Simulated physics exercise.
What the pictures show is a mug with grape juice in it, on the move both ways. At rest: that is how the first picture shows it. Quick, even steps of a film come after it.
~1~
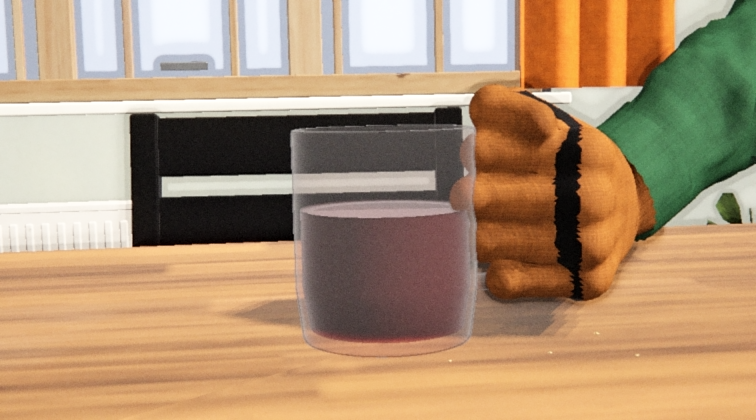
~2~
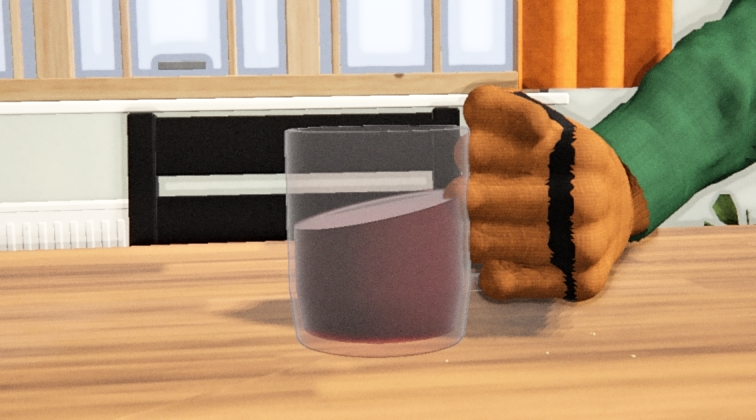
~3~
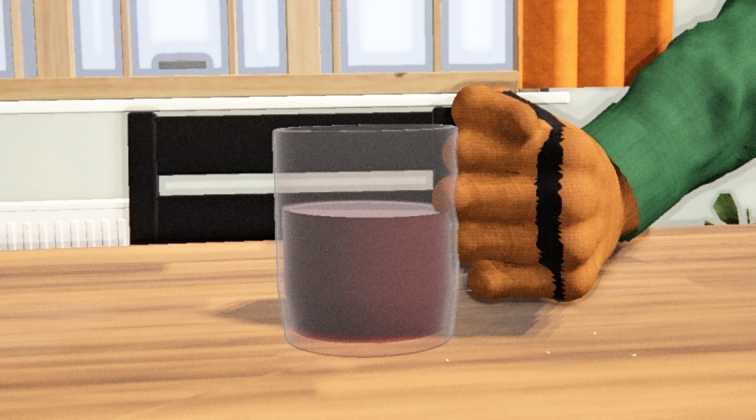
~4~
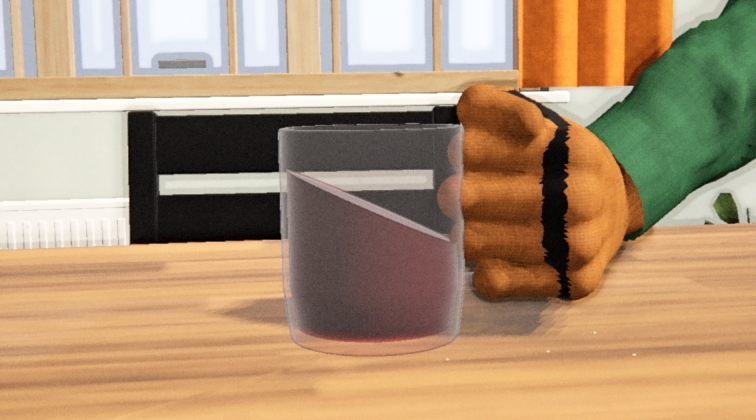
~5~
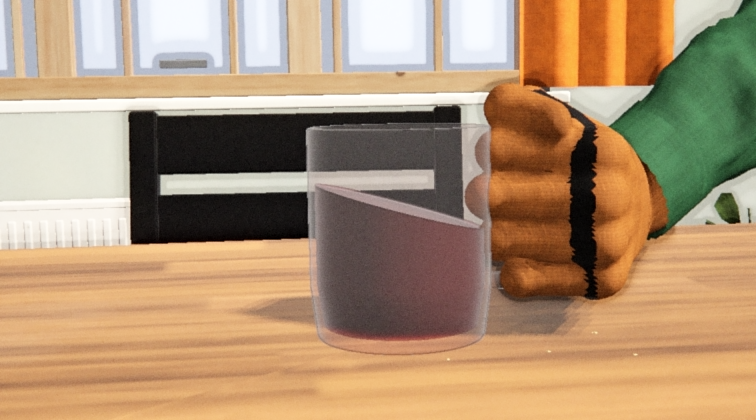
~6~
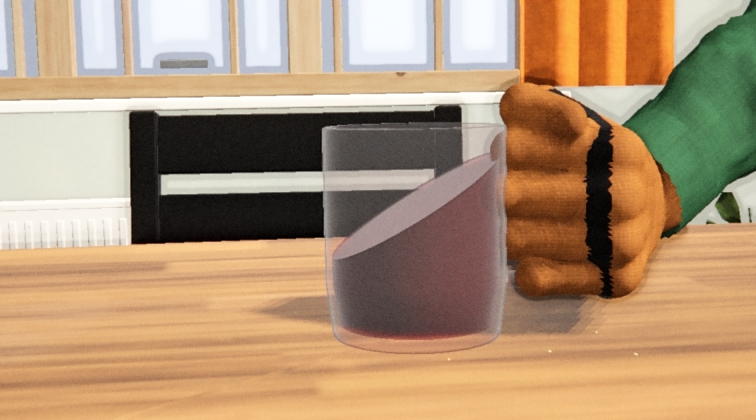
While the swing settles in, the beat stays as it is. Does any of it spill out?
Yes - I expect the liquid will get out at this rate.
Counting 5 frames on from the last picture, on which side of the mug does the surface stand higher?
The right edge.
Shortly, the highest wave so far goes over the rim.
At the finish, the highest wave so far goes over the rim; some is on the top.
